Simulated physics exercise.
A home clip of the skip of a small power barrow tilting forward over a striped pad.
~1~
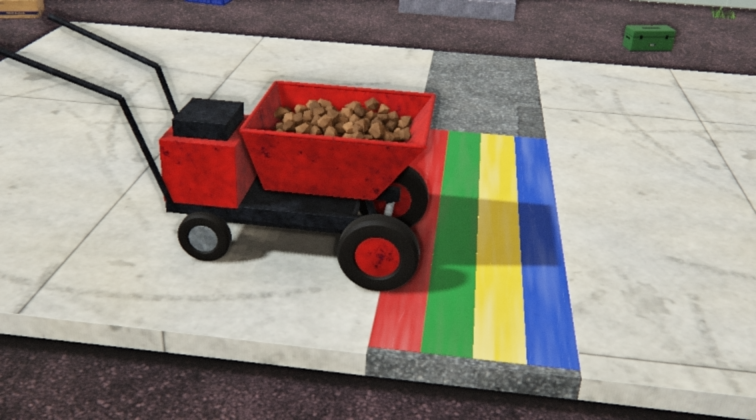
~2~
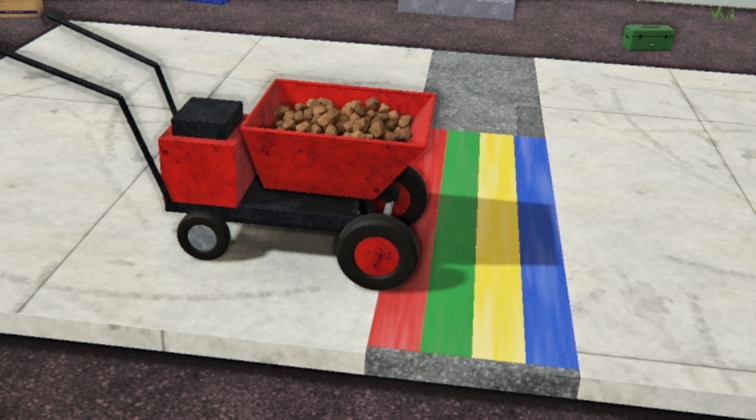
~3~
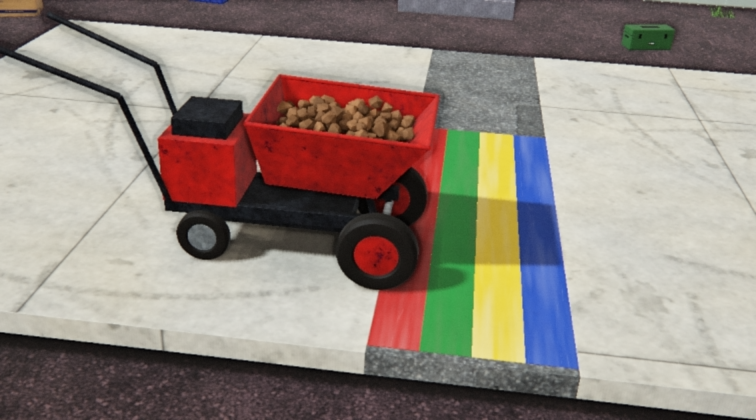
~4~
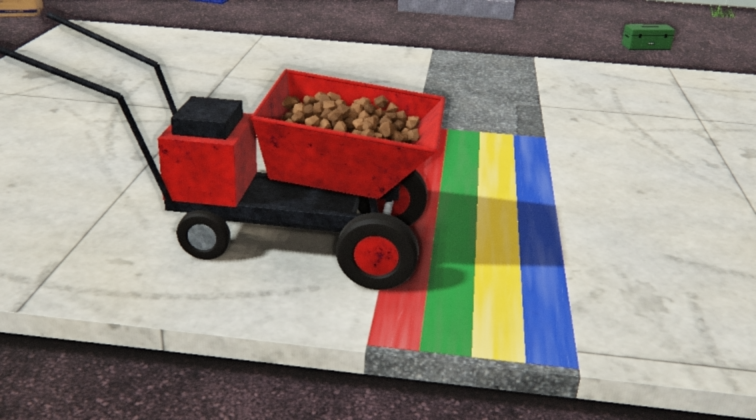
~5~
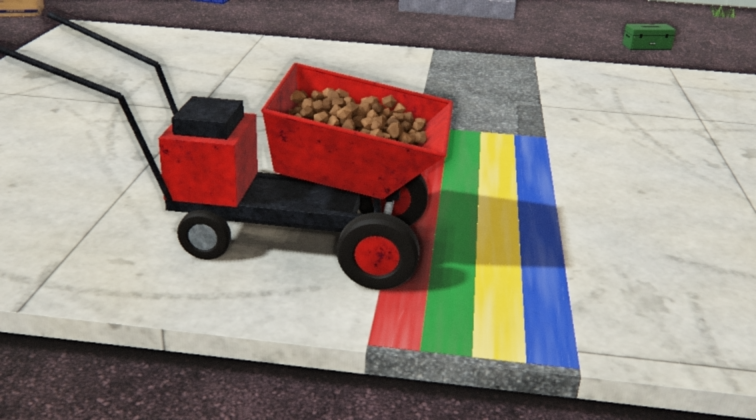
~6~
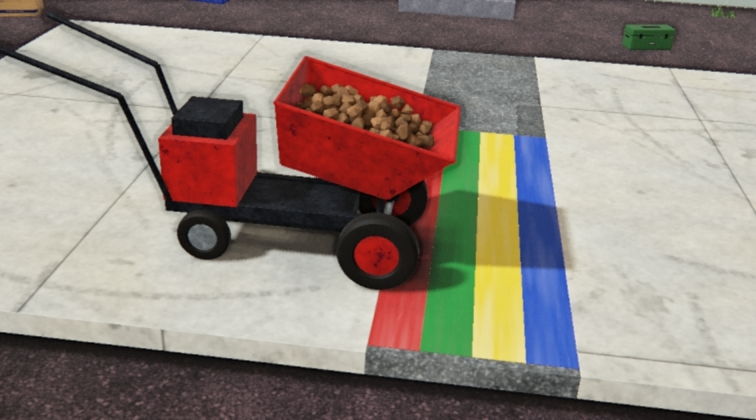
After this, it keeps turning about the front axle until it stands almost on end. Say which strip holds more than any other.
The blue strip carries the most.
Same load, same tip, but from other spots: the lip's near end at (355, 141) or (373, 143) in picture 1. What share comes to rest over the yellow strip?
About 30 and 40 per cent.
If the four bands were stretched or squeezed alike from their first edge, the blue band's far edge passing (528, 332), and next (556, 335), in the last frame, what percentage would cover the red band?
The first gives 0 %, the second 0 %.
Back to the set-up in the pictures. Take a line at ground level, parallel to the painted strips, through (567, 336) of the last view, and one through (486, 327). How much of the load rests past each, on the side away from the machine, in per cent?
In turn 30 and 80 in a hundred.
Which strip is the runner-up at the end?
In second place: That yellow strip.
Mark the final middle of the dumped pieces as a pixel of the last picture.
Near (542, 265).
Just after the last frame, skip tipped well over; every one in the skip.
A moment on, skip tipped steeply; almost all in the skip; just a few over the yellow strip; about a tenth over the blue strip; just a few falling; just a few off the paint.
Further on, skip tipped right over; roughly a quarter in the skip; about a tenth over the yellow strip; roughly a third over the blue strip; roughly a quarter off the paint.
When it is over, skip tipped right over; roughly a quarter in the skip; not one over the red strip; not one over the green strip; roughly a quarter over the yellow strip; roughly a third over the blue strip; roughly a quarter off the paint.
